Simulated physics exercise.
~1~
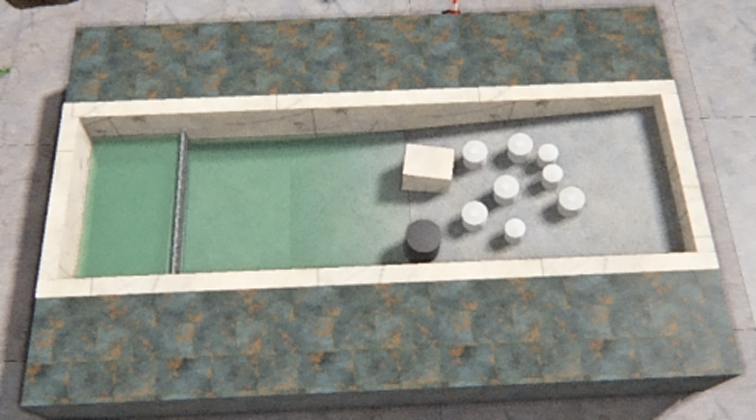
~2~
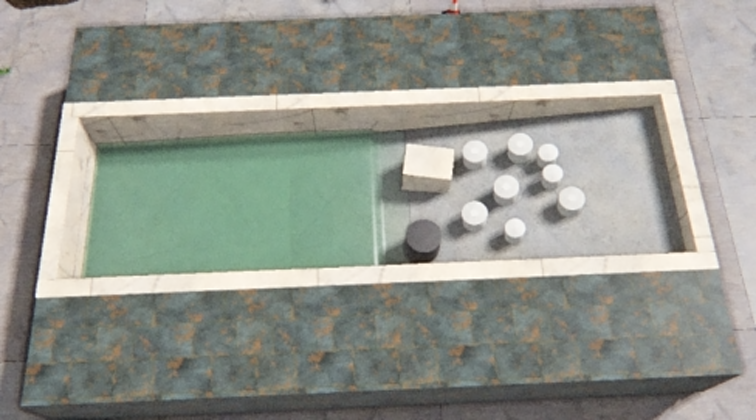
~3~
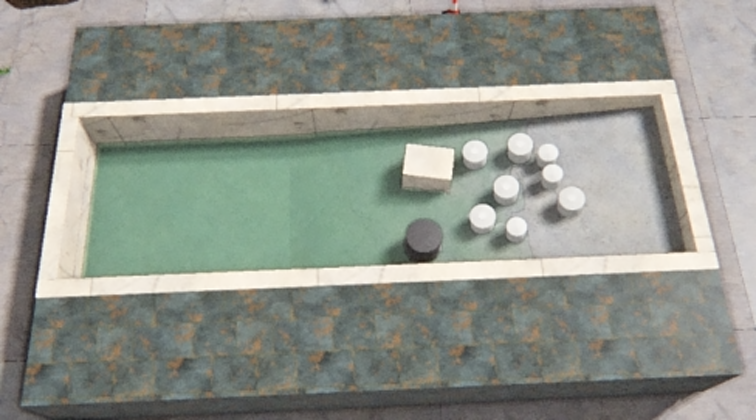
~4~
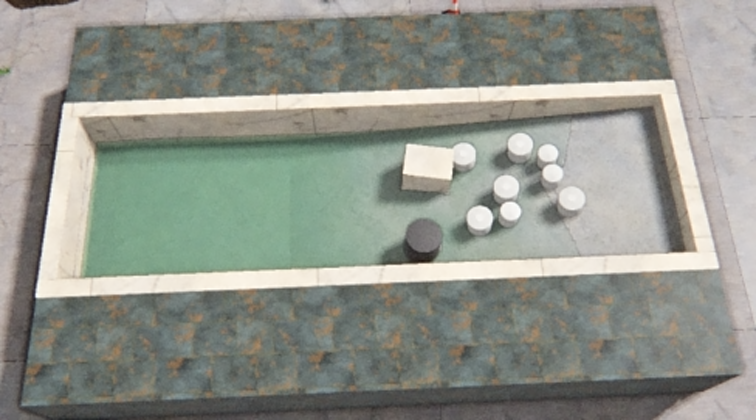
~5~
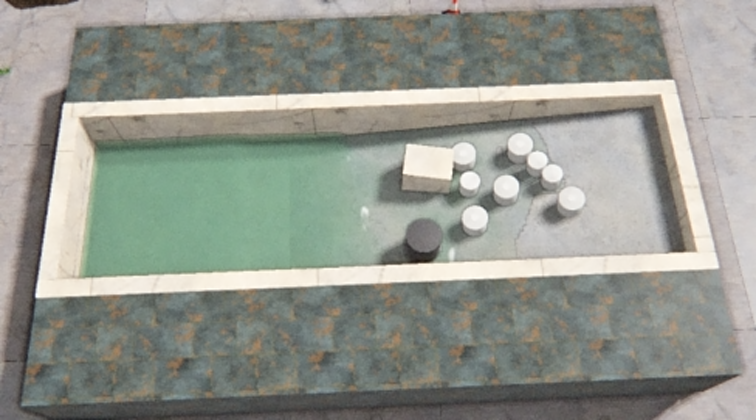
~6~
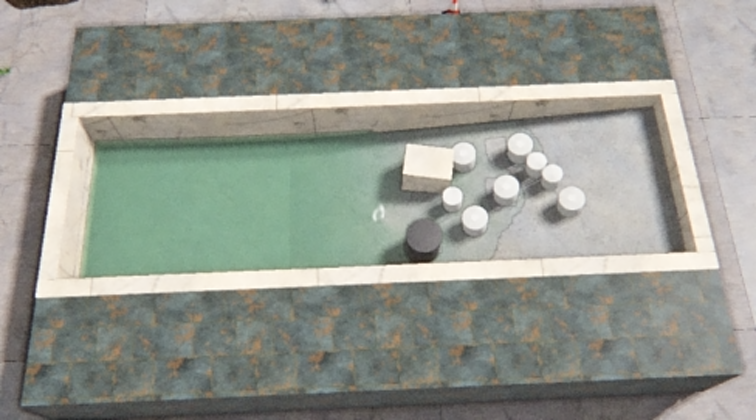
Green water surged rightward up a sloping trough once a dark barrier at the left vanished, washing around a pale block, a dark cylinder and several small white tubs, then drew back, leaving one tub carried leftward while the others stayed near their places.
